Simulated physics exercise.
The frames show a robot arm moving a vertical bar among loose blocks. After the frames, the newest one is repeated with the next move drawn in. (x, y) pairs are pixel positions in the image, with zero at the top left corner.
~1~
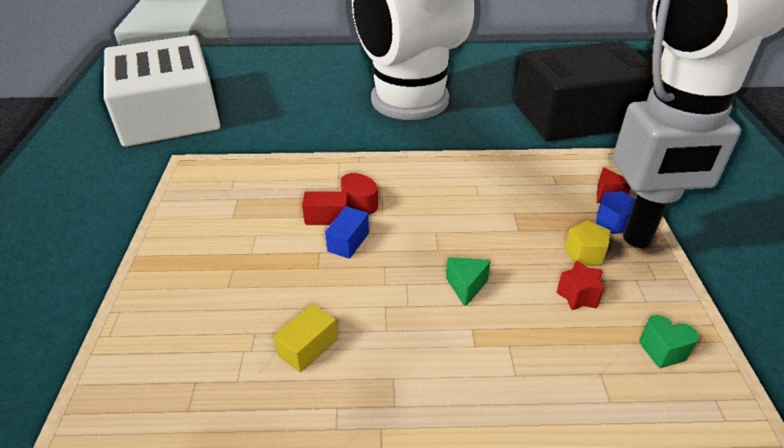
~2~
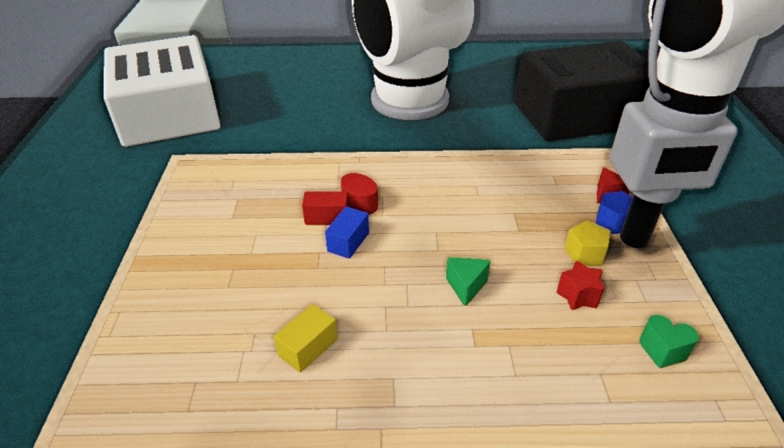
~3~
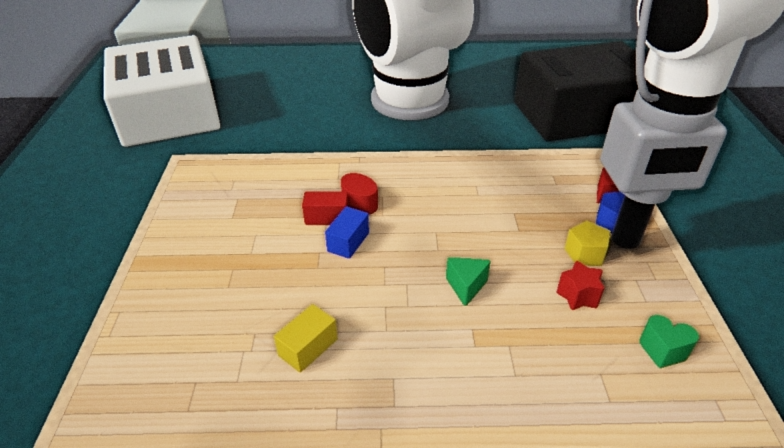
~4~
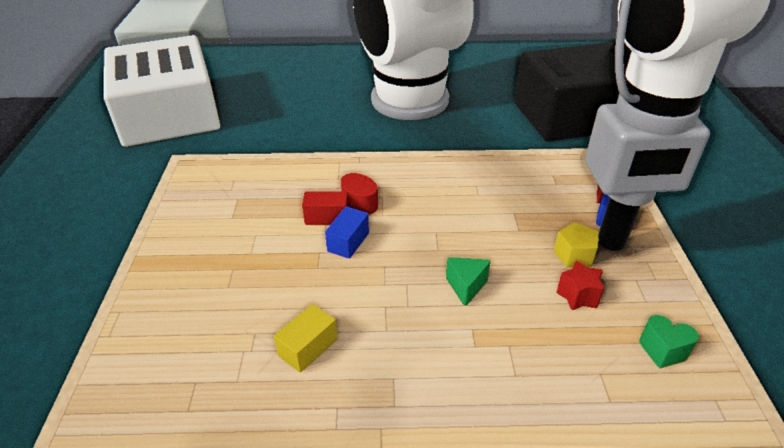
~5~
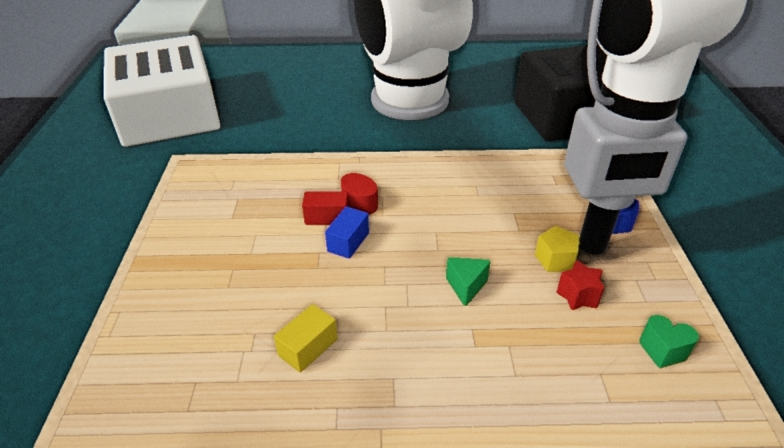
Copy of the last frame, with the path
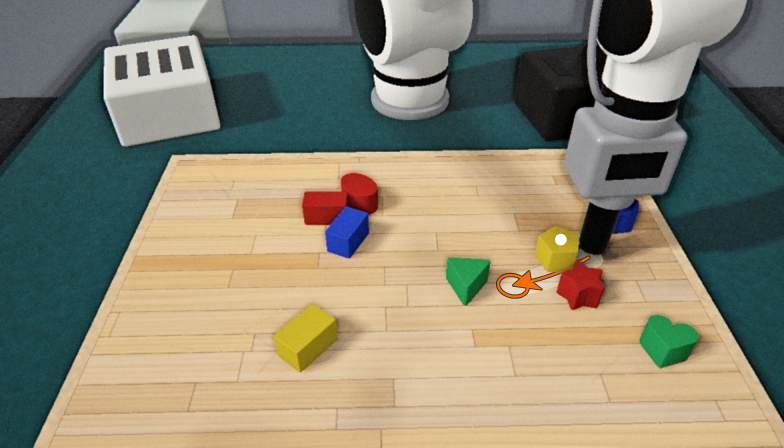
The video shows a robot arm holding a black vertical bar above a wooden board of colored blocks; the bar moves slightly left, then pushes the yellow five-sided block a short distance left, while the green three-sided block stays still.
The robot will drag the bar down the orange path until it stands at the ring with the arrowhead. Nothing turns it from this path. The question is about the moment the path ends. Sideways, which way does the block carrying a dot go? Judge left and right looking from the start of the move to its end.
The answer is right: Facing from the path's start to its end, that's where the block carrying a dot shifts.
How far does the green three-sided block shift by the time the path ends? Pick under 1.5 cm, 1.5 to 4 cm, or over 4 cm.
If I had to pick, the green three-sided block travels less than 1.5 cm here.
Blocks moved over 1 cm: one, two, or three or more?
Total moved: One.
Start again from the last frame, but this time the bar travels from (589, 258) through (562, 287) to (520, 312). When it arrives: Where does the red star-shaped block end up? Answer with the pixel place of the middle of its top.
Close to (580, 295).
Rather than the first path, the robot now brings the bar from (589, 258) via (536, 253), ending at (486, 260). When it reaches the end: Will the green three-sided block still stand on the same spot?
No, it doesn't check out.
Drawn move, from (589, 258) by way of (567, 269) and (541, 278) to (513, 286); the dot is on the yellow five-sided block.
On the path given first. Halfway along, bar at (557, 262); yellow five-sided block at (525, 245), turned 20° clockwise.
At the end, bar at (515, 274); green three-sided block still; yellow five-sided block at (502, 244), turned 55° clockwise; red star-shaped block still.
